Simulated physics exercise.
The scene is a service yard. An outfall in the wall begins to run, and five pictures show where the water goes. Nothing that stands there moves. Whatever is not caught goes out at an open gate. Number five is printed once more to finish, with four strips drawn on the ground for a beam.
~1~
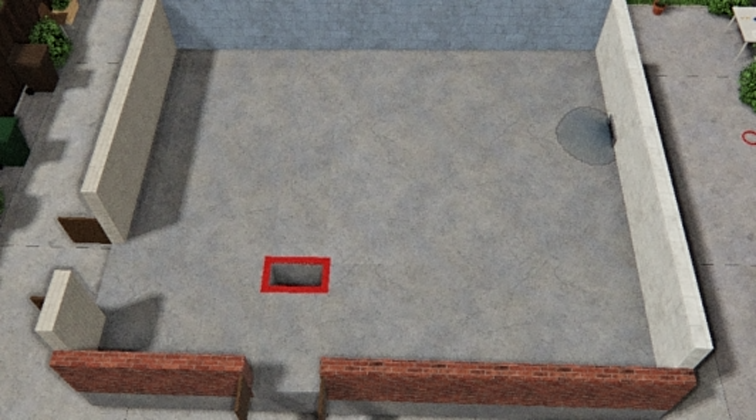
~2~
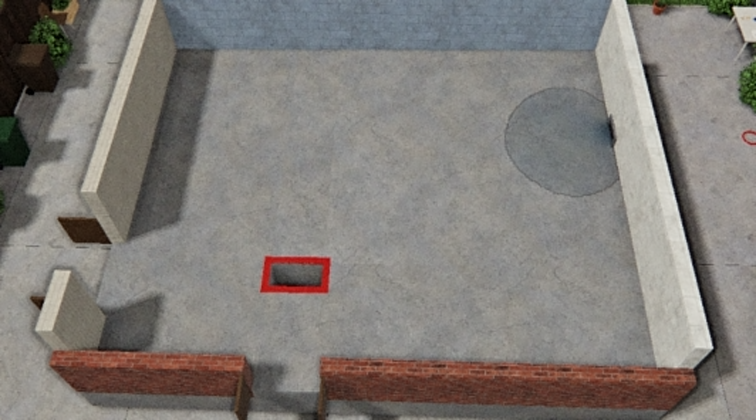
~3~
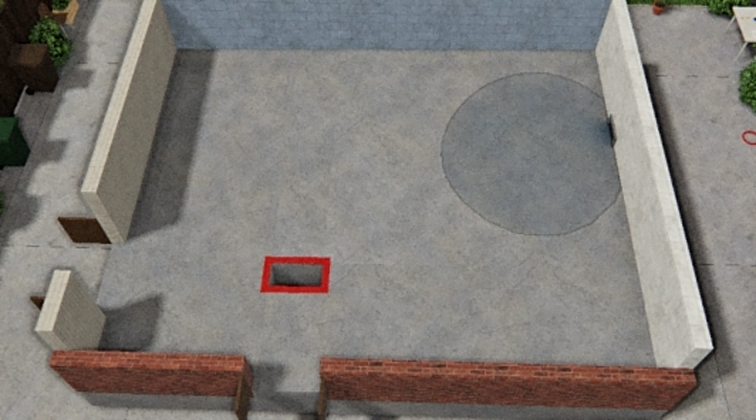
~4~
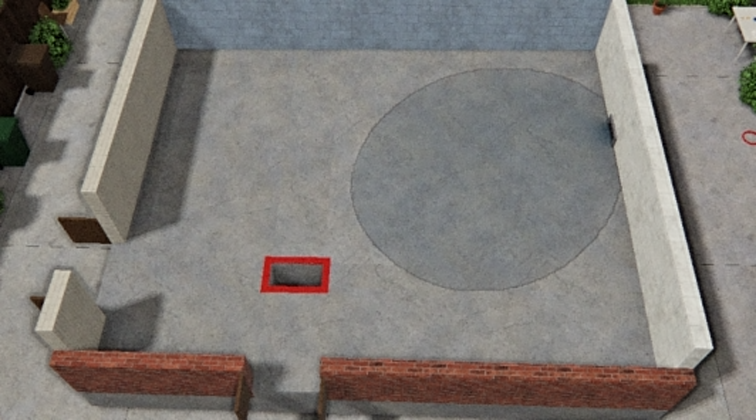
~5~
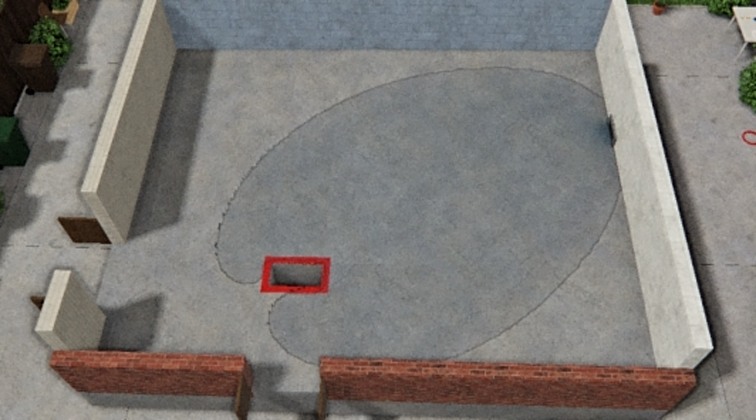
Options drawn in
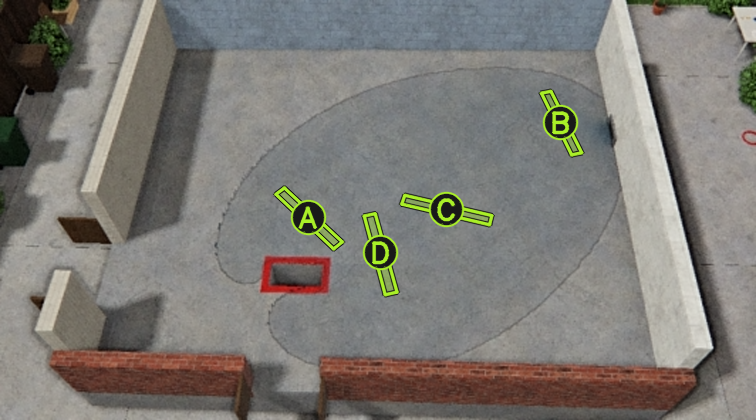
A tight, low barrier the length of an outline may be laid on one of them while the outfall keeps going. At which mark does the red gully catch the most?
Place A does it best.
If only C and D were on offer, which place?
That would be C.
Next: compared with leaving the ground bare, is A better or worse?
Place A is worse.
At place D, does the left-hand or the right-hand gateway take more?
The left gate.
On the marked copy, A from (280, 191) to (337, 245); B from (546, 92) to (576, 153); C from (403, 199) to (490, 220); D from (369, 214) to (391, 293).
Choosing A, about 15 % of the stream runs into the red gully, about 84 % out by the gates.
Choosing B, about 9 % of the stream runs into the red gully, about 90 % out by the gates.
Choosing C, about 10 % of the stream runs into the red gully, about 90 % out by the gates.
Choosing D, about 6 % of the stream runs into the red gully, about 94 % out by the gates.
